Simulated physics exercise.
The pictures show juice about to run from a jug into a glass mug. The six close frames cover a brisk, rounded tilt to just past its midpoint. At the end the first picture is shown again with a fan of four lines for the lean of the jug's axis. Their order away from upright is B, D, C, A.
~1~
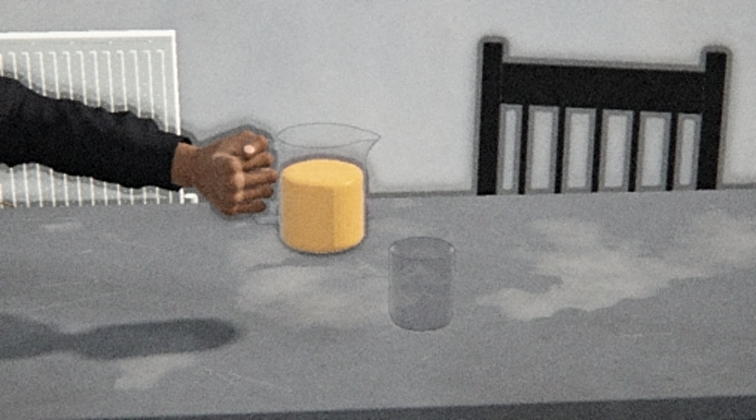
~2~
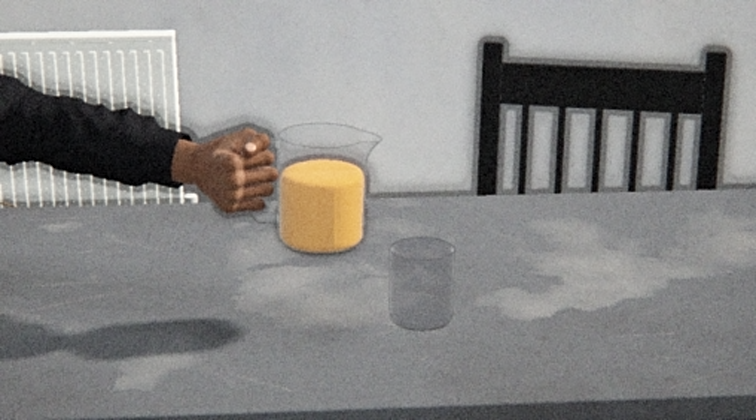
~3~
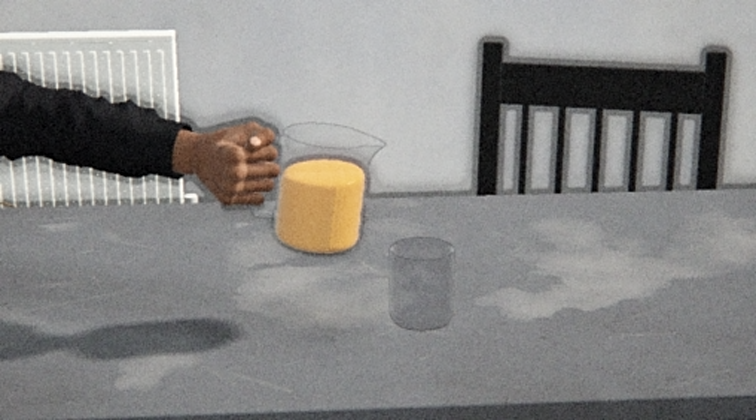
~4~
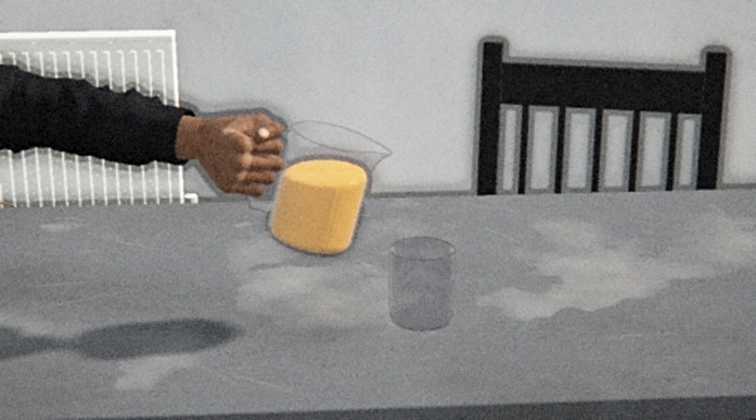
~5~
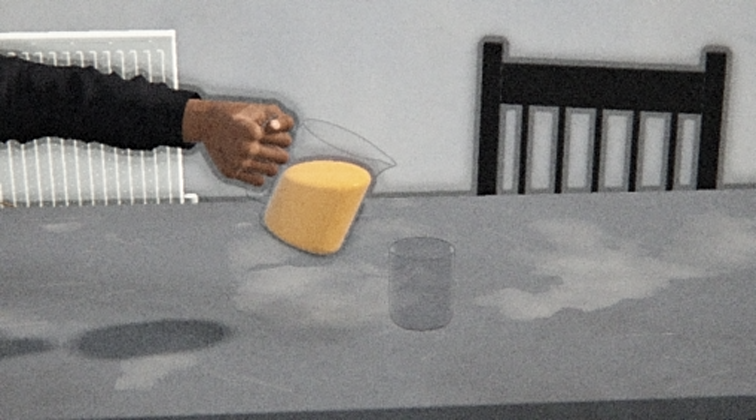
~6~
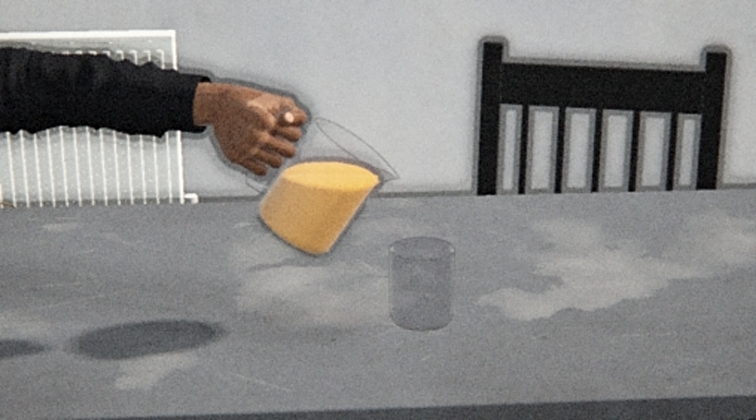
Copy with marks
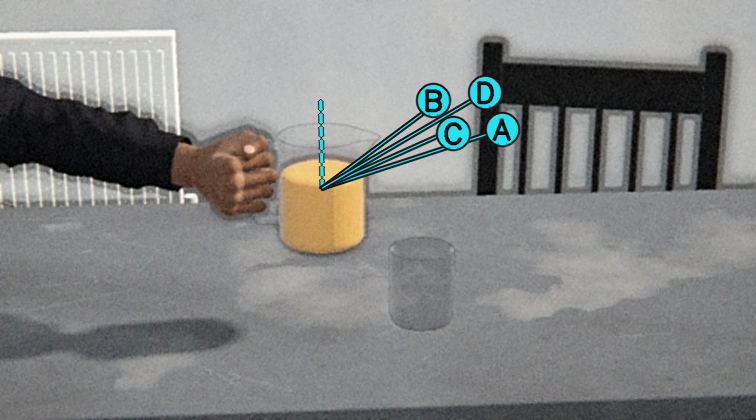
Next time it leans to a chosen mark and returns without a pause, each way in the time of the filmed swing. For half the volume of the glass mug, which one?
The best mark is C.
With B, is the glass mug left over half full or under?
Under.
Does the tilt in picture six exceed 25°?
Yes.
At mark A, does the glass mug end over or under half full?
Over.
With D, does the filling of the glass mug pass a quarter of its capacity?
Yes.
On the marked copy, A at (486, 134); B at (422, 113); C at (436, 136); D at (471, 100).
With A, the glass mug ends with about 71 % of what it can hold.
With B, the glass mug ends with about 20 % of what it can hold.
With C, the glass mug ends with about 52 % of what it can hold.
With D, the glass mug ends with about 34 % of what it can hold.
